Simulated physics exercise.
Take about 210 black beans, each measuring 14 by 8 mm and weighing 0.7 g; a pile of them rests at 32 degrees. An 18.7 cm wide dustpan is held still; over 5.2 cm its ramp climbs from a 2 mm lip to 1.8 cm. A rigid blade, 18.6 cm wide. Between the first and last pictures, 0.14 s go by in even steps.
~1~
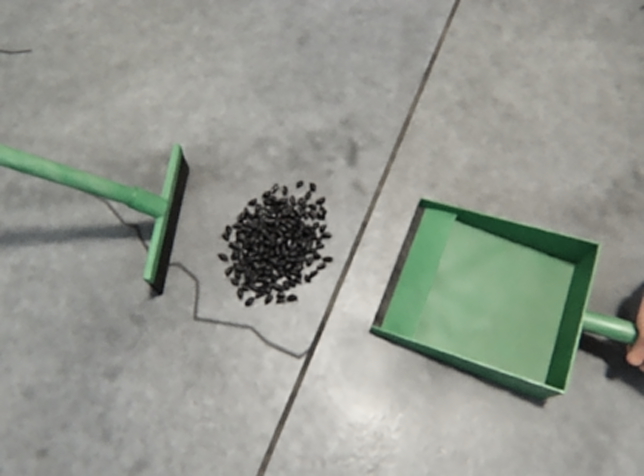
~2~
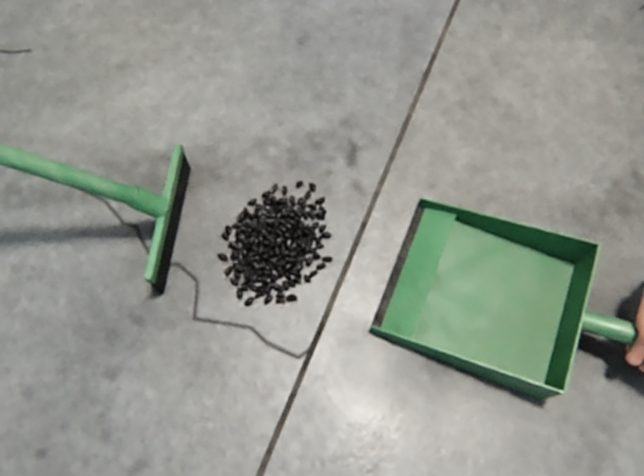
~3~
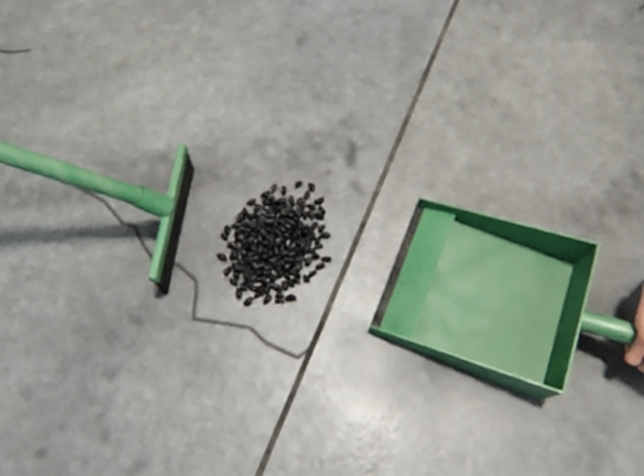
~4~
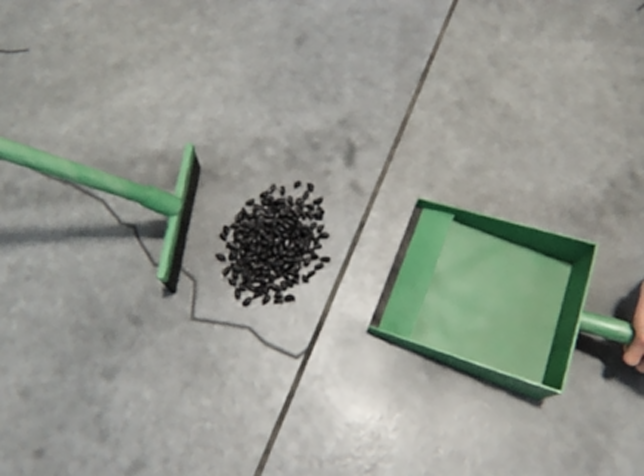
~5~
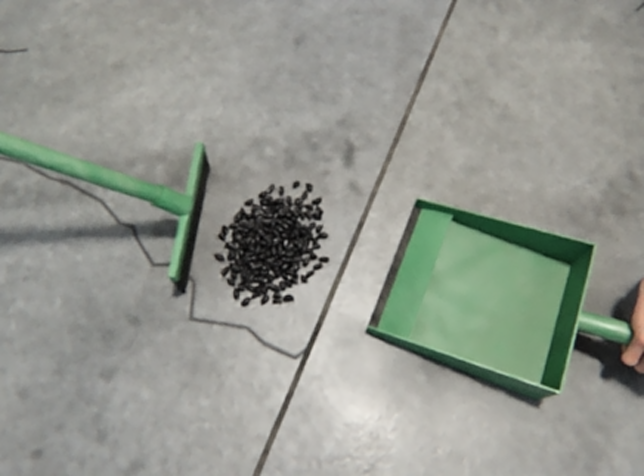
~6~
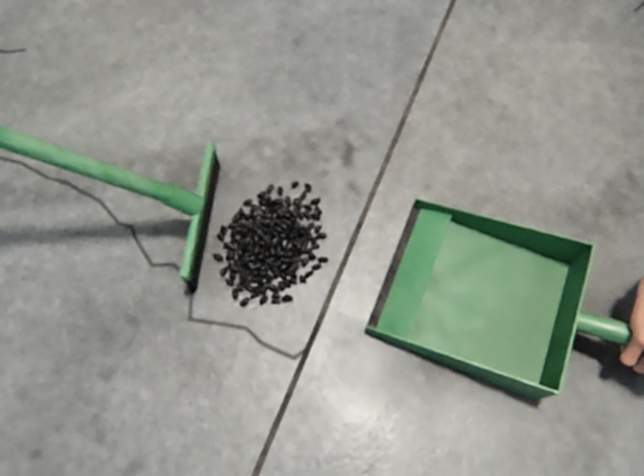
The video shows a green long-handled blade sliding a short way right across a gray floor, closing the gap to a pile of small black beans, which stays undisturbed while a hand holds a green dustpan still at right.
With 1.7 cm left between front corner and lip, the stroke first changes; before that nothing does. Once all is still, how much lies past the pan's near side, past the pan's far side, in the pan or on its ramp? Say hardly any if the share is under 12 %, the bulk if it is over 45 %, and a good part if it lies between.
Past the pan's near side: A scattering; past the pan's far side: A decent share; in the pan or on its ramp: A decent share.
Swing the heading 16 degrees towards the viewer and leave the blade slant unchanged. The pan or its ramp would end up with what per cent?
In that case around 25 per cent.
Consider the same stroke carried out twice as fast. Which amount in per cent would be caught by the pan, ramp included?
In that case roughly 40 percent.
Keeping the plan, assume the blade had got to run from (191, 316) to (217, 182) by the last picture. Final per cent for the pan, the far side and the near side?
Pan: 5, far side: 0, near side: 20.
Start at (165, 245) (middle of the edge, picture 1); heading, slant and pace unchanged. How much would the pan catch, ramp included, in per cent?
Estimate: ~ 25 %.
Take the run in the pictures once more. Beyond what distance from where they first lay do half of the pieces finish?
Near 18 cm.
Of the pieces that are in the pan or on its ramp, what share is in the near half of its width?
Some 20 per cent.
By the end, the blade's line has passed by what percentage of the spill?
Something like 20 per cent, roughly.
Then, 0.22 s after the last picture, middle of the blade 14 cm from the lip; 0 % over the lip, far side 0 %, near side 10 %.
Then, 0.36 s after the last picture, middle of the blade 8 cm from the lip; 0 % over the lip, far side 10 %, near side 5 %.
Then, 0.63 s after the last picture, middle of the blade 4 cm from the lip; 30 % over the lip, far side 15 %, near side 5 %.
In the end, near side 5 %, far side 15 %, pan 30 %, in front of the lip or behind the blade 45 %.
